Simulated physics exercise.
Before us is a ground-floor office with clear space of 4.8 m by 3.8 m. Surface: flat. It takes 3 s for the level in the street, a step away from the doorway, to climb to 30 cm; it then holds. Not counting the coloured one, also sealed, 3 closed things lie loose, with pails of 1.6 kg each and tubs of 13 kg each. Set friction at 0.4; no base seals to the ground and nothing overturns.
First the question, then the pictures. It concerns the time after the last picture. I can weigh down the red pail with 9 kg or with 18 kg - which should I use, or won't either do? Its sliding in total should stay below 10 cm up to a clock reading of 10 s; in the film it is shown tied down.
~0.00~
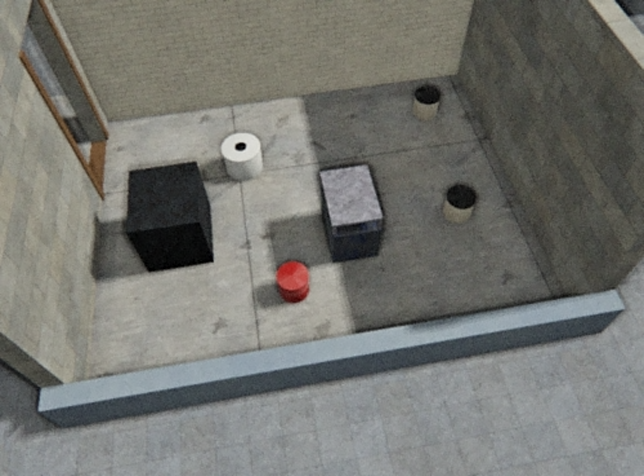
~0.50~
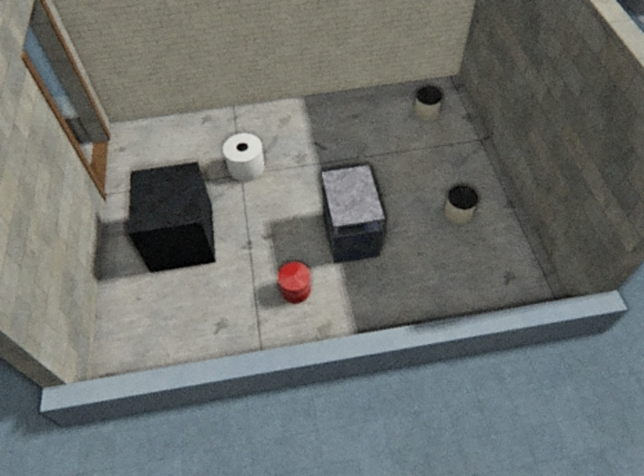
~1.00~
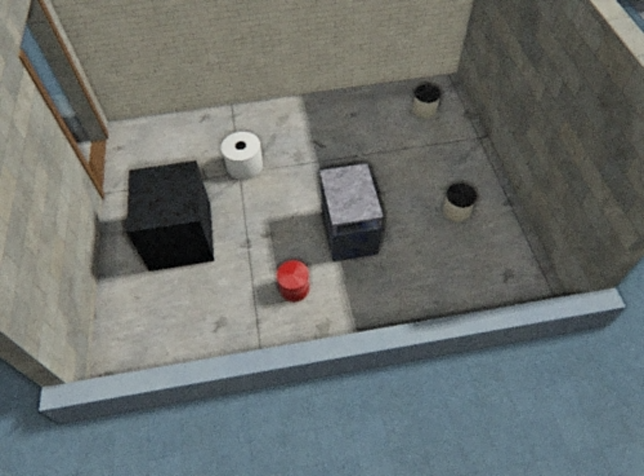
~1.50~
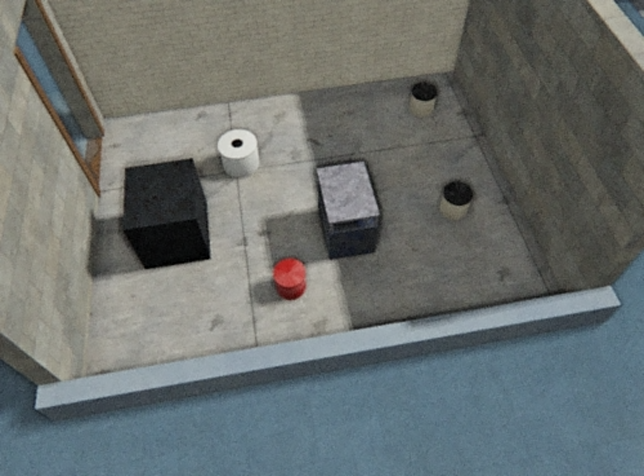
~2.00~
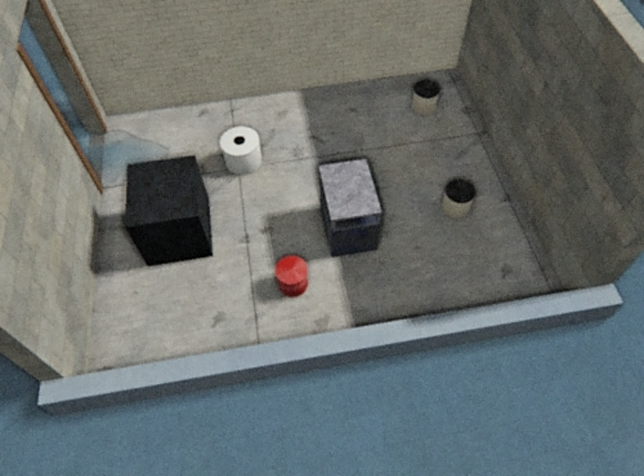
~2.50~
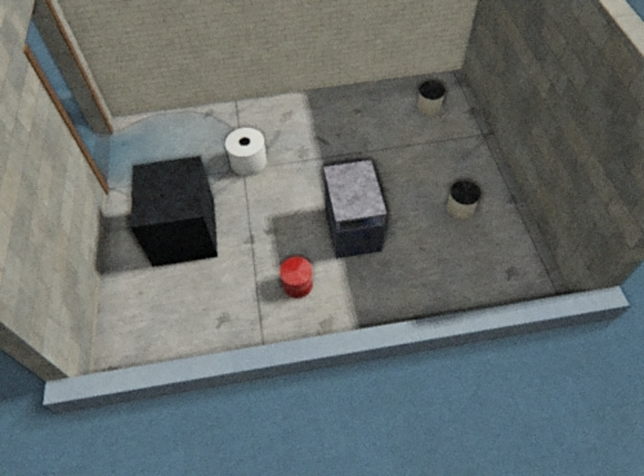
Go with the heavier one.
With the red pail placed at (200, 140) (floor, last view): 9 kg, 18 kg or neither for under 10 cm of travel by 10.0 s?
So neither weight works.
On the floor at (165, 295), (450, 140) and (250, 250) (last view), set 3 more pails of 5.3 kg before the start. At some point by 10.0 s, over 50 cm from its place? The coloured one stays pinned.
Listed in order, they go beneath the bar, over the bar, beneath the bar.
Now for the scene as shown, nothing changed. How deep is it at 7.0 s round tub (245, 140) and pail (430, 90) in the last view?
Some 12 cm at the first, some 10 cm at the second.
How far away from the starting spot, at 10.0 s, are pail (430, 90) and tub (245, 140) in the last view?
300 cm, 300 cm.
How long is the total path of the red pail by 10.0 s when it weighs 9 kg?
Around 30 centimetres in total.
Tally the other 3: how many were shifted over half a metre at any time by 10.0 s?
3.
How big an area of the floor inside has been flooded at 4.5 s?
At that time the wet patch spans about 9.5 m2.
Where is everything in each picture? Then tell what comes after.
The first frame shows the red pail at (292, 276) rests on the ground; water covers 0.0 m2; 0 of 4 have shifted.
The second frame shows the red pail at (294, 276), on the bottom; 0.0 m2 under water; 0 of 4 have shifted.
The third frame shows the red pail at (293, 275) rests on the ground; 0.0 m2 under water; 0 of 4 have shifted.
The fourth frame shows the red pail at (289, 273) rests on the ground; 0.0 m2 under water; 0 of 4 have shifted.
The fifth frame shows the red pail at (291, 270), on the bottom; 0.4 m2 under water; 0 of 4 have shifted.
The sixth frame shows the red pail at (296, 271) rests on the ground; water covers 1.8 m2; 0 of 4 have shifted.
After 3.5 s the red pail would be 0 cm from its start with 9 kg and 0 cm from its start with 18 kg; 0 cm of water round it then.
After 4.5 s the red pail would be 0 cm from its start with 9 kg and 0 cm from its start with 18 kg; 2 cm of water round it then.
After 7.0 s the red pail would be 0 cm from its start with 9 kg and 0 cm from its start with 18 kg; 2 cm of water round it then.
After 10.0 s the red pail would be 34 cm from its start with 9 kg and 0 cm from its start with 18 kg; 7 cm of water round it then.
